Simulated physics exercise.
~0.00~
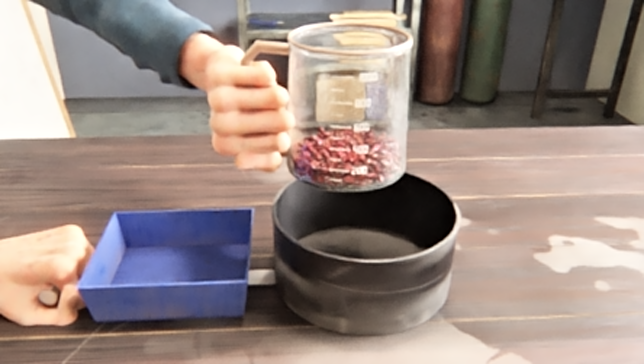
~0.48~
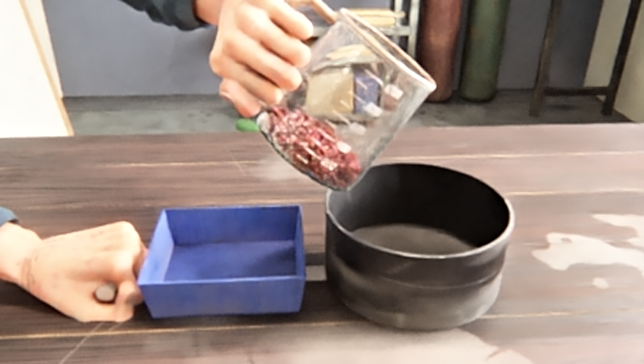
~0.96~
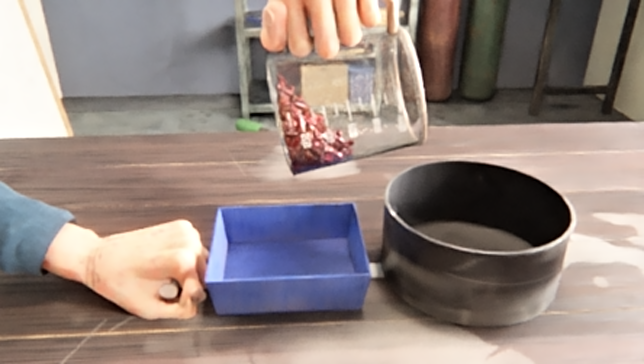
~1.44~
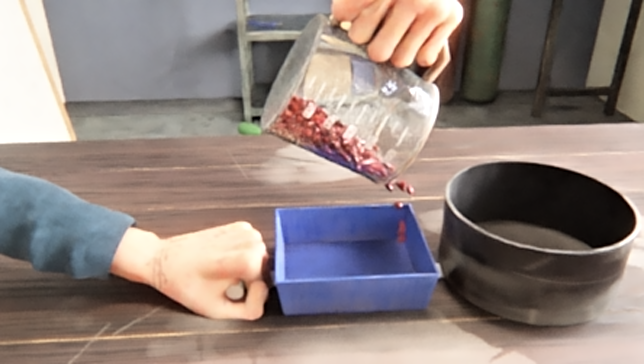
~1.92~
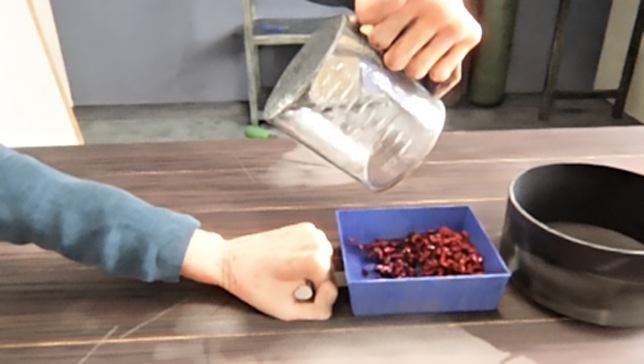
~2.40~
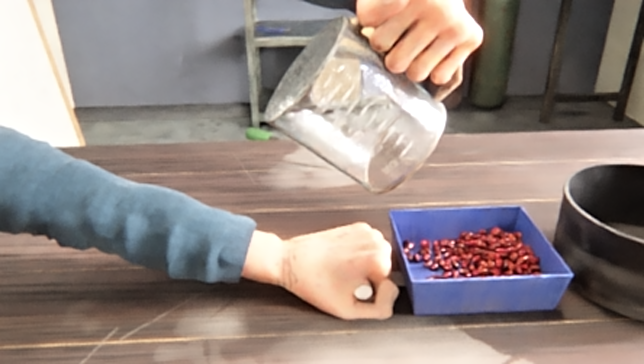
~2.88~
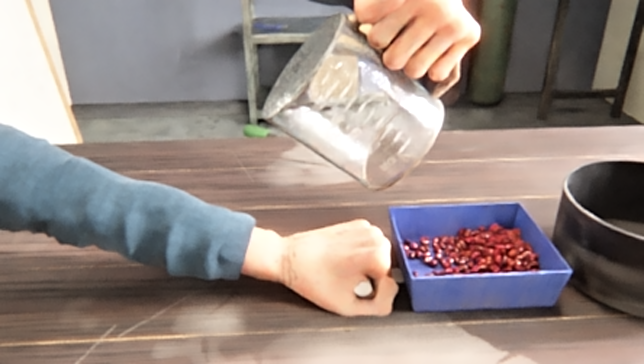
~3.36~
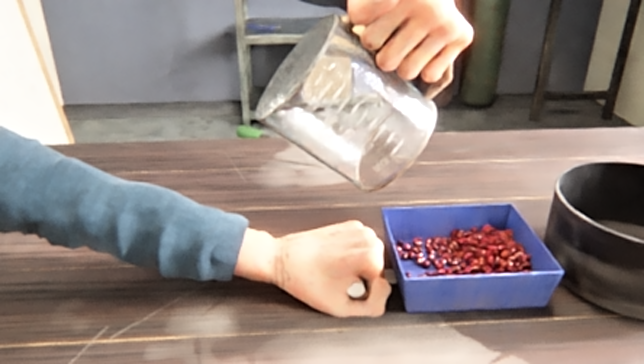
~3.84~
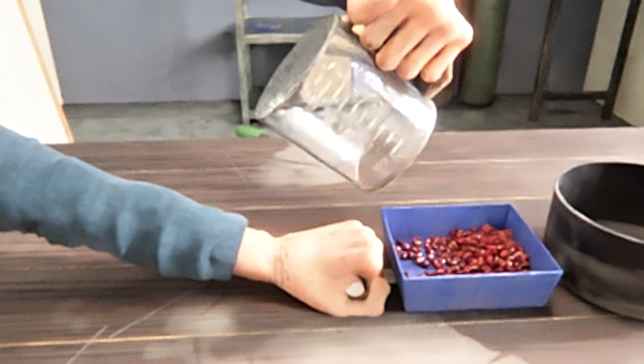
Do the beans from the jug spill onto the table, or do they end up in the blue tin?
They end up in the blue tin. None are seen on the table, and the jug is left empty.
